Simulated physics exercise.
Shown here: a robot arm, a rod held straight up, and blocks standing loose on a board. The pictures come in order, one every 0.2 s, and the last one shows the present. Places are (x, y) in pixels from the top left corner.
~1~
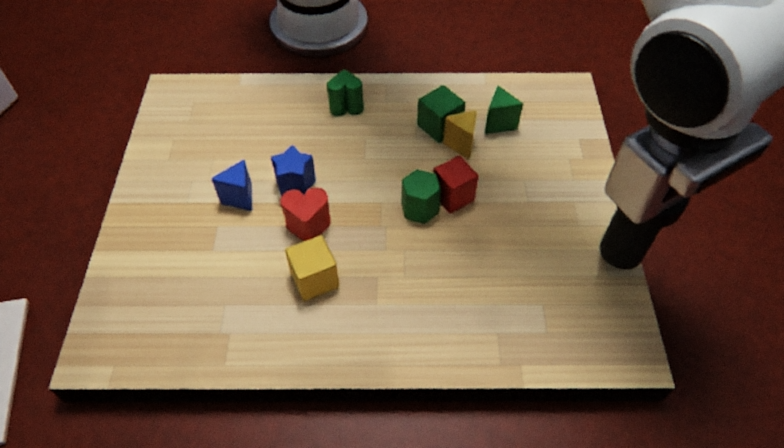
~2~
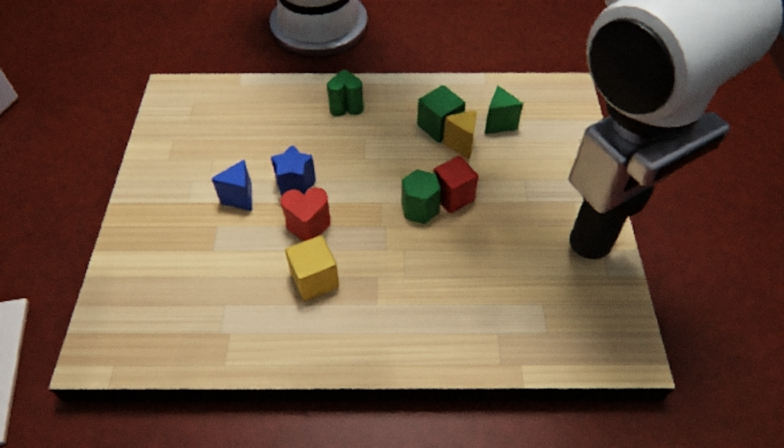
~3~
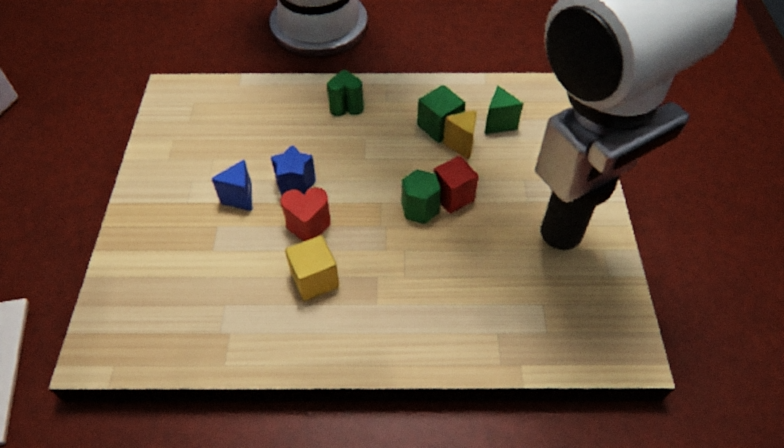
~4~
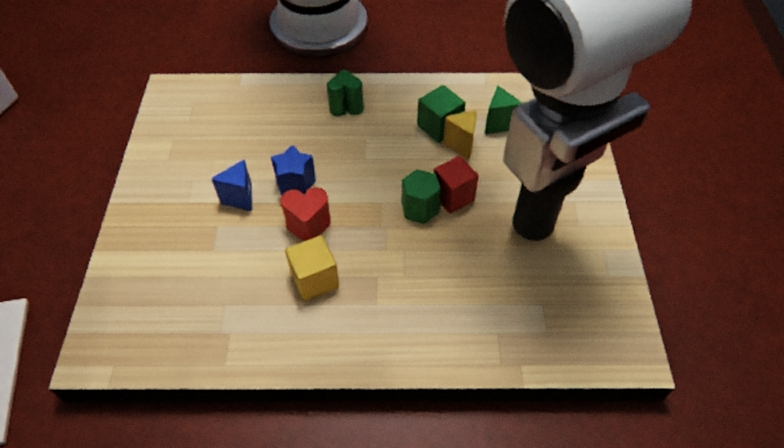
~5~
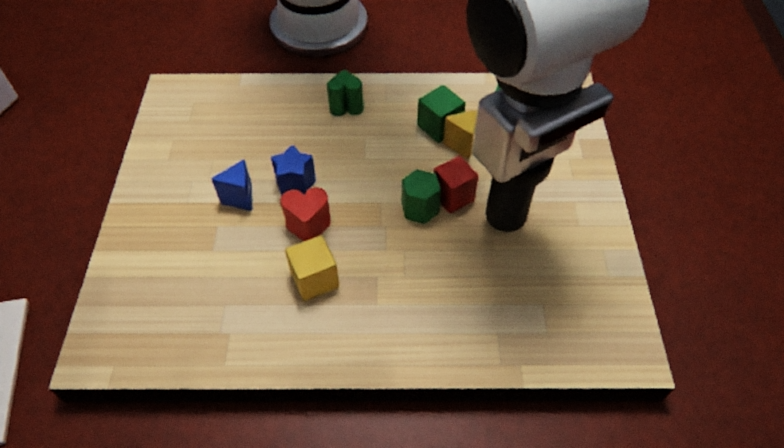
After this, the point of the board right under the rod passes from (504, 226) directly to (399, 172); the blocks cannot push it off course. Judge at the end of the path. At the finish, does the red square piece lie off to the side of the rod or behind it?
Going by the path, no.
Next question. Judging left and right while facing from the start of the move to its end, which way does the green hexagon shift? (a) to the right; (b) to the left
It's b.
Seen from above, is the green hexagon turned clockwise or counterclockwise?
Seen from above, its turn is counter-clockwise.
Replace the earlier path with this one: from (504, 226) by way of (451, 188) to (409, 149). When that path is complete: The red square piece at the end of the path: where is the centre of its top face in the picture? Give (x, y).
The spot you're after is about (374, 127) in the image.
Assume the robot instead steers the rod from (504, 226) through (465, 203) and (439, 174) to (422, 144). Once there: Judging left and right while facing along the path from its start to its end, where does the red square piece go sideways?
It's pushed left.
What follows on the original path. One third of the way, rod at (467, 196); green hexagon at (418, 184), turned 15° anticlockwise; red square piece at (441, 162).
Two thirds of the way, rod at (432, 178); green hexagon at (401, 183), turned 50° anticlockwise; red square piece at (408, 143).
At the end, rod at (399, 161); green hexagon at (395, 182), turned 75° anticlockwise; red square piece at (379, 125); yellow triangle not moved.
